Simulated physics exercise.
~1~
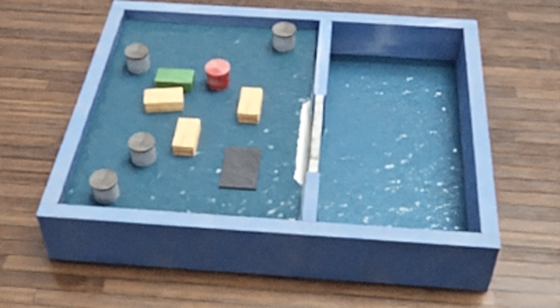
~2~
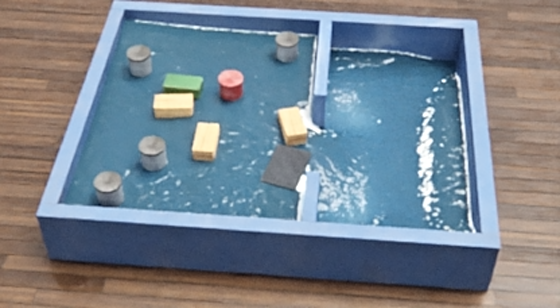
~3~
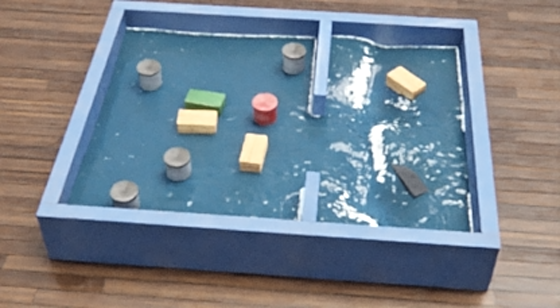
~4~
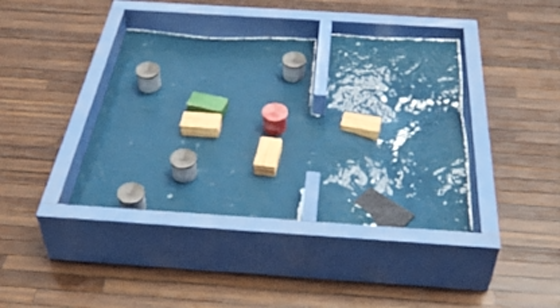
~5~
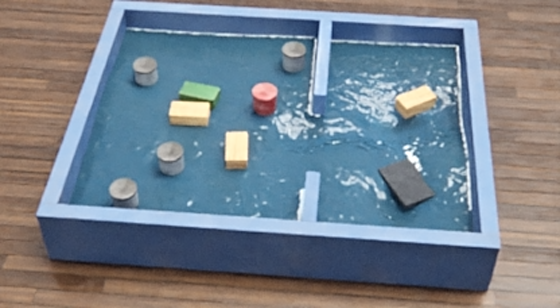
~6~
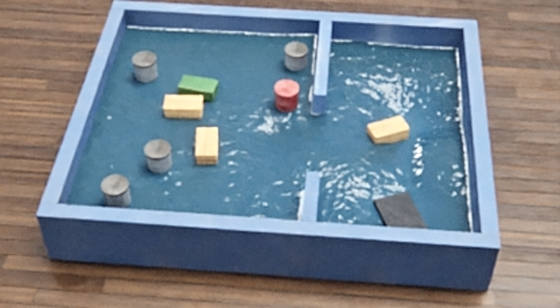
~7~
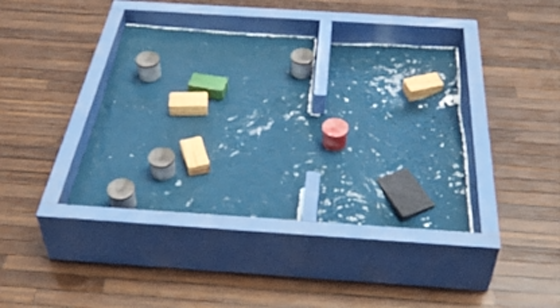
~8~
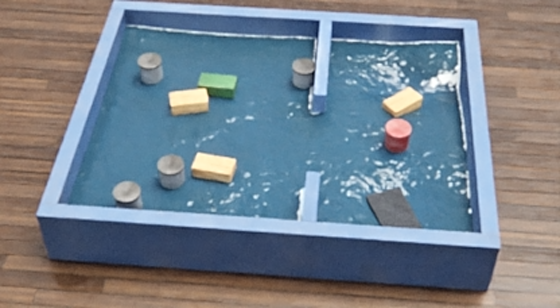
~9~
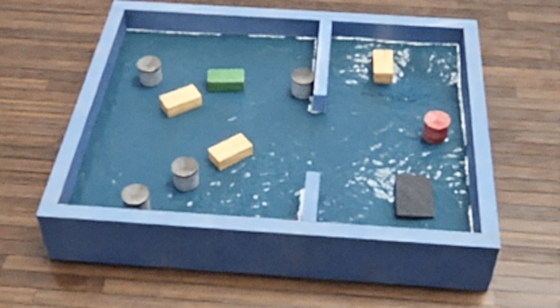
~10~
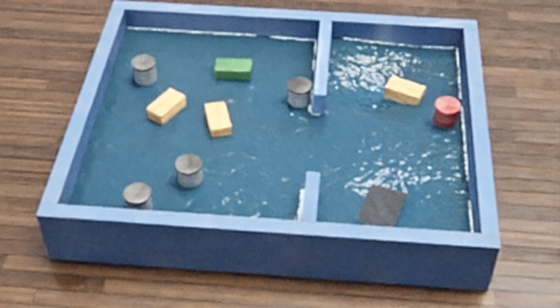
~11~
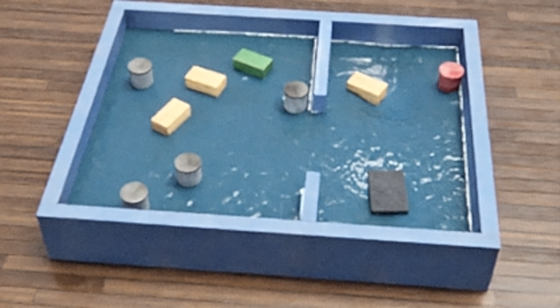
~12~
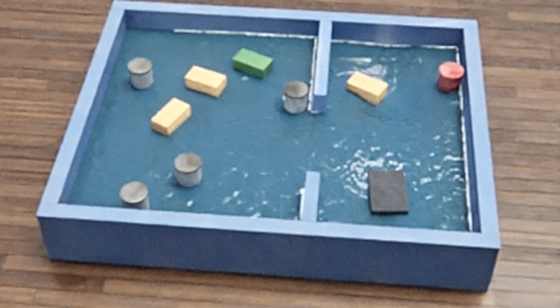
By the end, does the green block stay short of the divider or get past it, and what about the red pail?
The green block stays short of the divider on the left side. The red pail gets past it and ends up near the right wall.
